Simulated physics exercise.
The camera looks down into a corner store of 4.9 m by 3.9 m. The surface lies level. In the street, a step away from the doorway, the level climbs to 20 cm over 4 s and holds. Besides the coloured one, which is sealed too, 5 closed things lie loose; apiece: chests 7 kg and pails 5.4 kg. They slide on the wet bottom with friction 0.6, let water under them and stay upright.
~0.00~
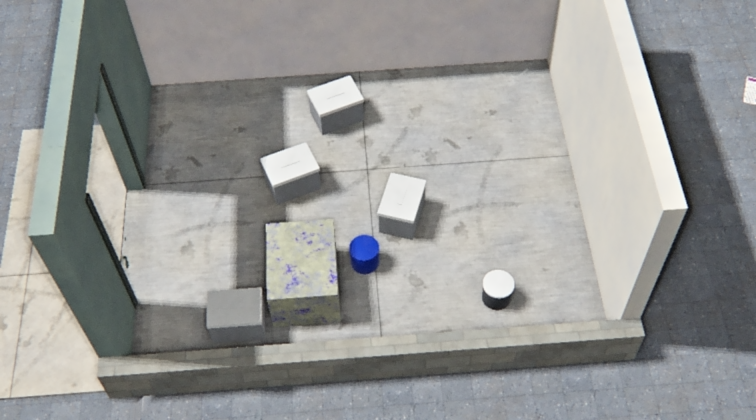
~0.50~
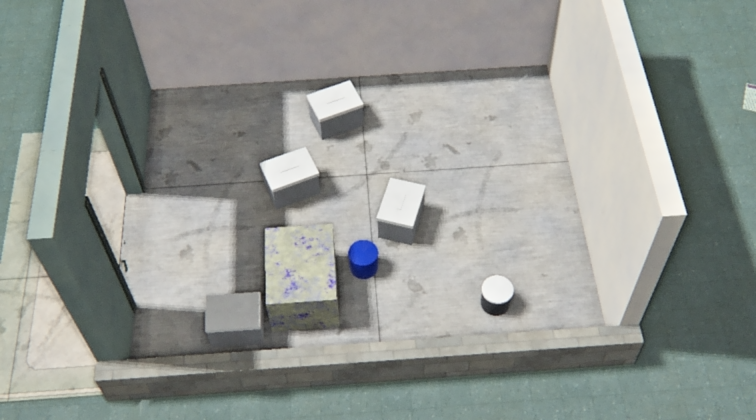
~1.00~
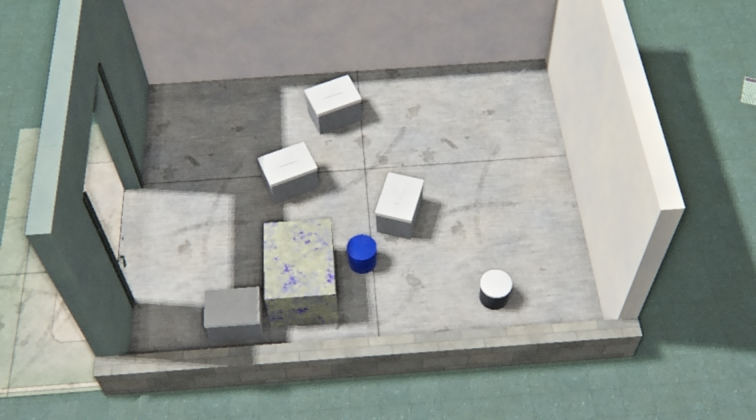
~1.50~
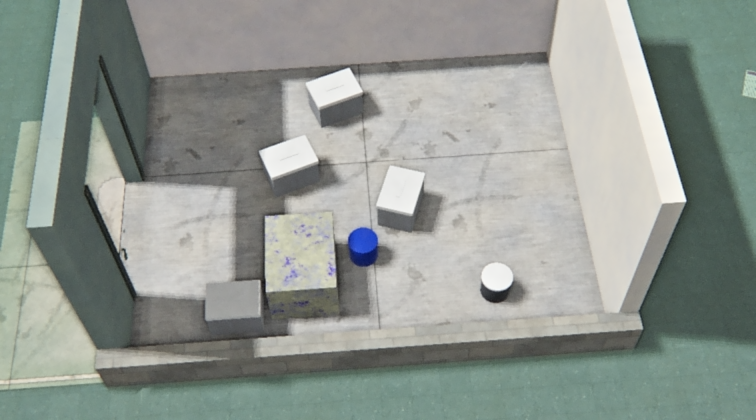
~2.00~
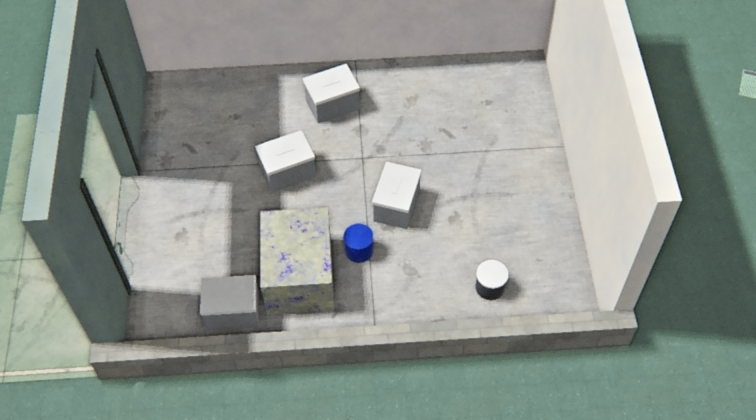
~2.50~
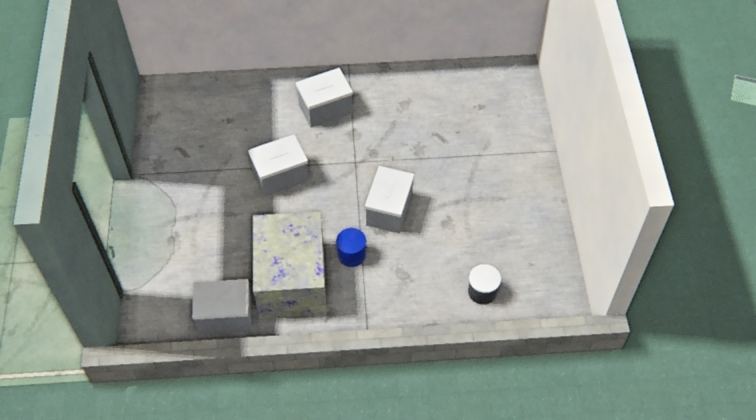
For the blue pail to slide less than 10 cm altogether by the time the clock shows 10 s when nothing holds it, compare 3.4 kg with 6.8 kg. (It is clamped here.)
I expect that the smaller load will do.
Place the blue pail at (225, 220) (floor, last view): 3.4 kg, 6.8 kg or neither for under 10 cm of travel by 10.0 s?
Neither holds.
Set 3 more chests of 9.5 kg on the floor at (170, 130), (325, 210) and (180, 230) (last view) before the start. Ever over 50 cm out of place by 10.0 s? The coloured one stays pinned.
In turn: Under, more, more.
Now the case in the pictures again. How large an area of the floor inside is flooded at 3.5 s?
Roughly 2.5 m2.
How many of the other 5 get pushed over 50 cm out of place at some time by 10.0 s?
4 of them.
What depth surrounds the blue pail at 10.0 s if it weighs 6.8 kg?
Roughly 2 cm.
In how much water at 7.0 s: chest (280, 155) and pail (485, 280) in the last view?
Roughly 3 and 3 cm.
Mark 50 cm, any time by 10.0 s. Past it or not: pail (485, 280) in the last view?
It is less.
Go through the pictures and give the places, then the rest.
The first frame shows the blue pail at (364, 248) rests on the ground; water covers 0.0 m2; 0 of 6 have shifted.
The second frame shows the blue pail at (363, 252), on the bottom; 0.0 m2 under water; 0 of 6 have shifted.
The third frame shows the blue pail at (362, 247), on the bottom; 0.0 m2 under water; 0 of 6 have shifted.
The fourth frame shows the blue pail at (363, 240) rests on the ground; 0.0 m2 under water; 0 of 6 have shifted.
The fifth frame shows the blue pail at (359, 236) rests on the ground; water covers 0.0 m2; 0 of 6 have shifted.
The sixth frame shows the blue pail at (351, 240) rests on the ground; 0.6 m2 under water; 0 of 6 have shifted.
After 3.5 s the blue pail would be 0 cm from its start with 3.4 kg and 0 cm from its start with 6.8 kg; 0 cm of water round it then.
After 4.5 s the blue pail would be 0 cm from its start with 3.4 kg and 0 cm from its start with 6.8 kg; 0 cm of water round it then.
After 7.0 s the blue pail would be 0 cm from its start with 3.4 kg and 0 cm from its start with 6.8 kg; 1 cm of water round it then.
After 10.0 s the blue pail would be 0 cm from its start with 3.4 kg and 0 cm from its start with 6.8 kg; 2 cm of water round it then.
